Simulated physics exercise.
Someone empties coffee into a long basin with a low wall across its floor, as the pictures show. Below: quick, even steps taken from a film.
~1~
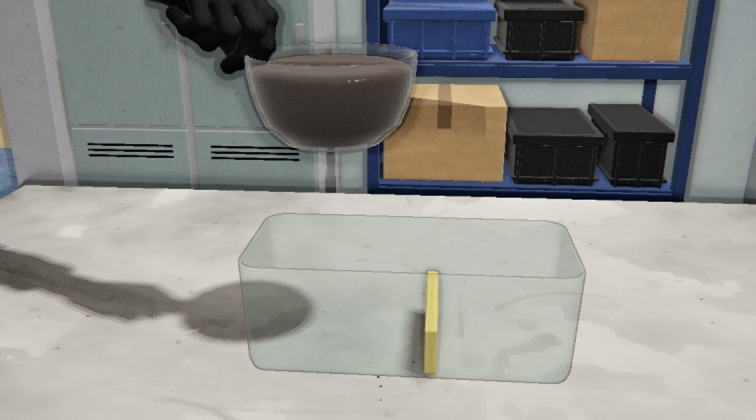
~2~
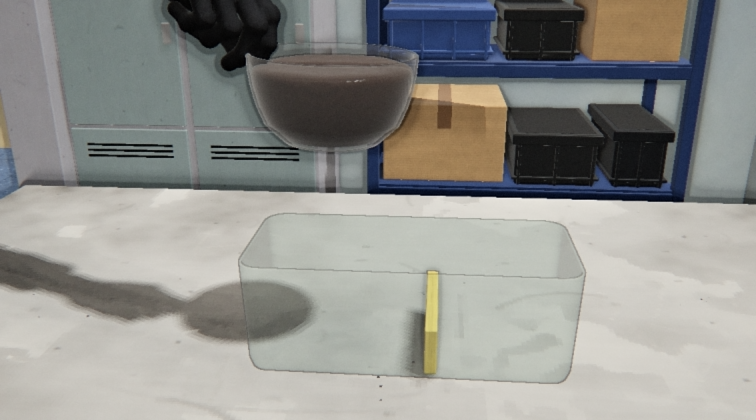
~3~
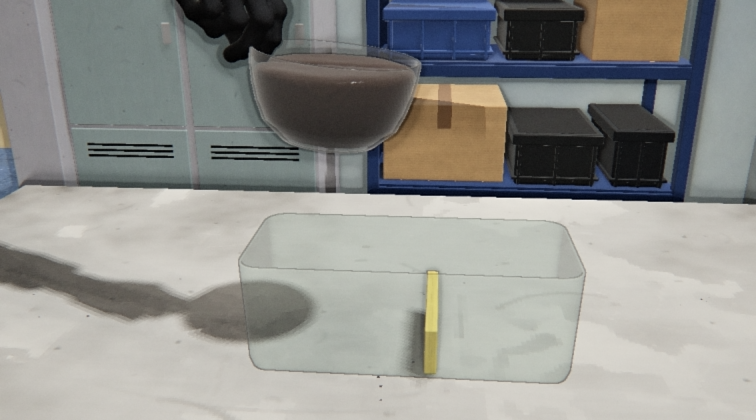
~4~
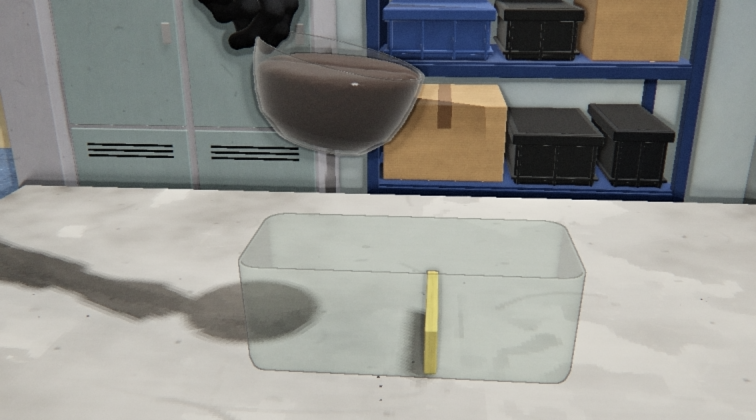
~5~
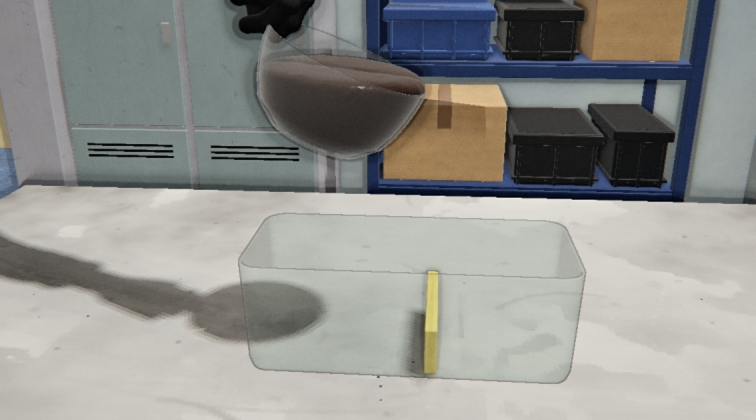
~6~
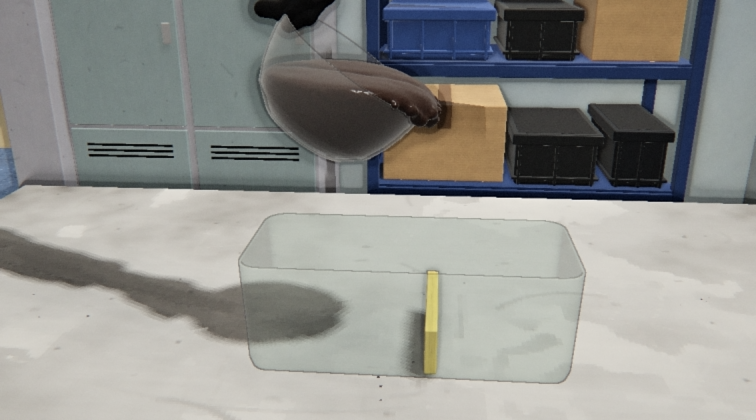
In a storage room with pale green lockers and a blue shelf of bins and cardboard boxes, a still camera looks slightly down on a whitish tabletop. A black-gloved hand is beside a clear bowl of dark brown coffee, above a long transparent basin with a low yellow wall inside. The bowl tilts rightward, slightly then steeply, until coffee begins slipping over its right rim.
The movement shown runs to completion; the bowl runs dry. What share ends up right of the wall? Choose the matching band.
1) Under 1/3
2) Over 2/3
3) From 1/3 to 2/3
Answer: 3.
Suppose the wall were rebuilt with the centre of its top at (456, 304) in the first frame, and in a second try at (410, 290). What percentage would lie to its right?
Record: Case 1 near 40 %, case 2 near 75 %.
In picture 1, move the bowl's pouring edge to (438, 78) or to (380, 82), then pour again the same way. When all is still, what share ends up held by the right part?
About 60 per cent, then about 35 per cent.
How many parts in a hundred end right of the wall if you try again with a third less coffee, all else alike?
Estimated share: Close to 55 per cent.
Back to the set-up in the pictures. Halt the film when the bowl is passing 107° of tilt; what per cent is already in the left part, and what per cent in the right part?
Left part 0 %; right part 55 %.
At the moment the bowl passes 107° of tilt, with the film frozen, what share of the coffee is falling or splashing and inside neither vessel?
Roughly 35 percent.
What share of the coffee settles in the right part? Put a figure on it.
I'd put it at about 55 per cent.
A moment on, the bowl is tipped right over and 10 per cent is still to pour, 1 is left of the wall and 53 right of it.
Next, the bowl is tipped right over and 0 per cent is still to pour, 26 is left of the wall and 47 right of it.
Then the bowl is tipped right over and 0 per cent is still to pour, 34 is left of the wall and 60 right of it.
Later the bowl is tipped right over and 0 per cent is still to pour, 38 is left of the wall and 55 right of it.
In the end 39 per cent lies left of the wall, 54 right of it and 7 outside.
